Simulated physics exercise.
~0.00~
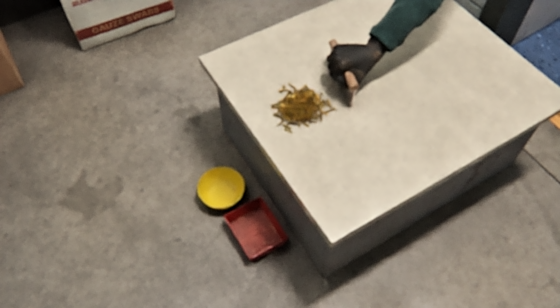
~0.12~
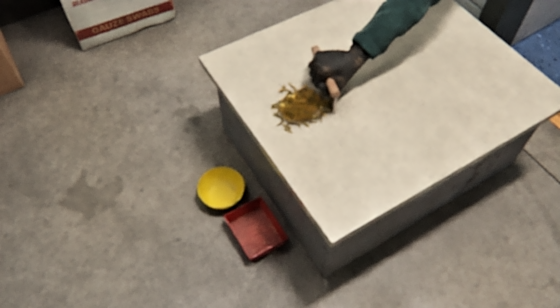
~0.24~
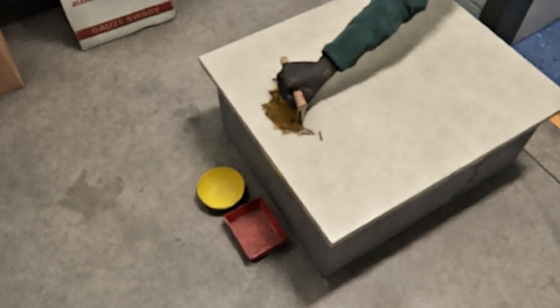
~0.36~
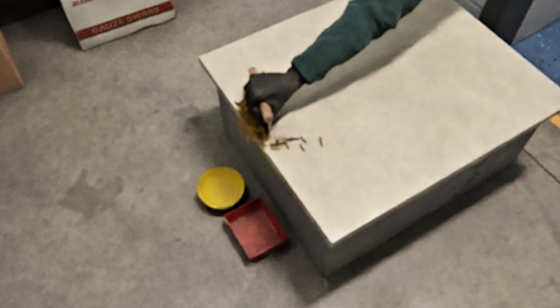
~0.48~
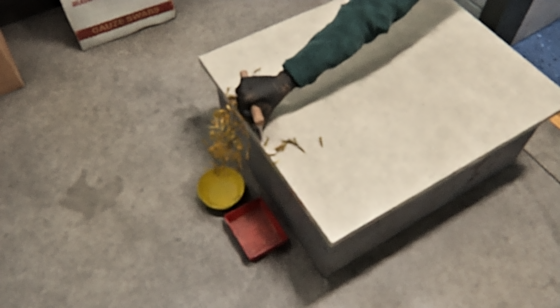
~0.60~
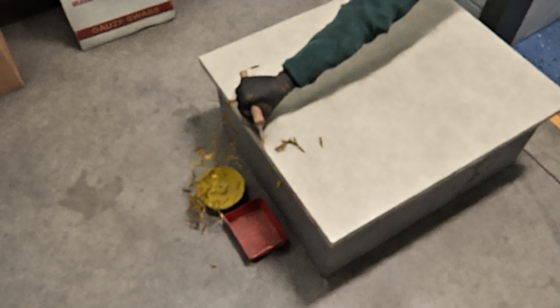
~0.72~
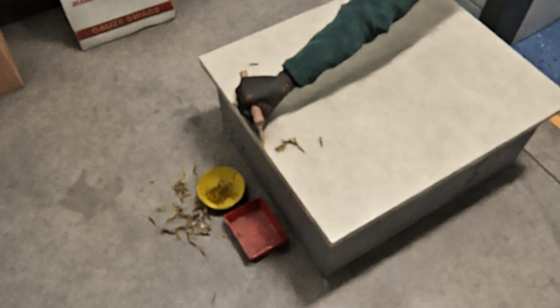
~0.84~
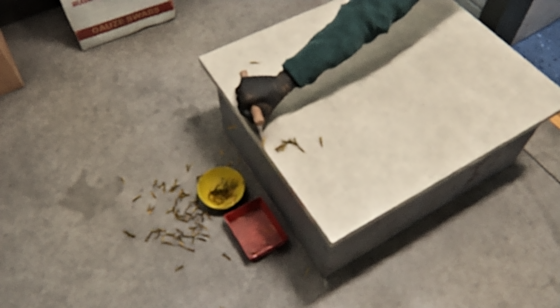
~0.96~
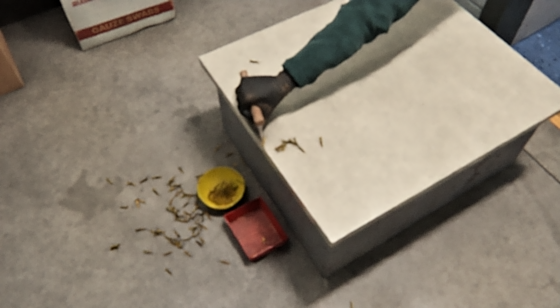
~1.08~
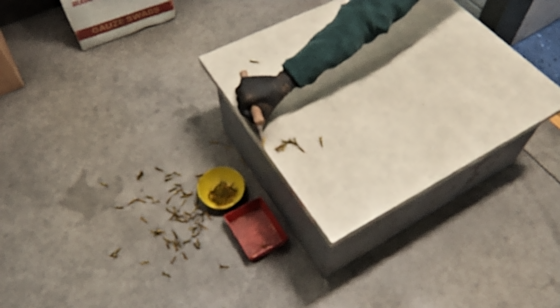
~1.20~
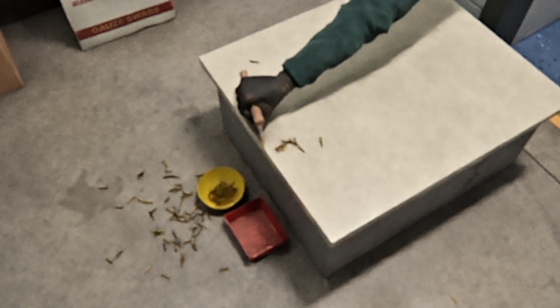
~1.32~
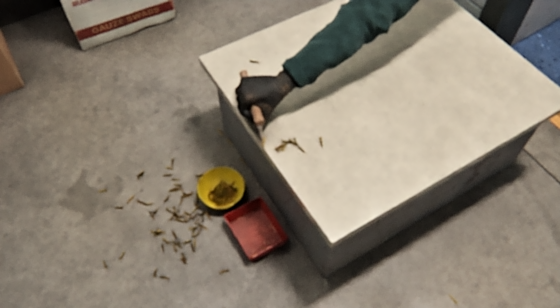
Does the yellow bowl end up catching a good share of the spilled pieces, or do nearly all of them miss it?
The yellow bowl catches a good share of the pieces, though many others miss and lie scattered on the floor. The red tin gets practically none.
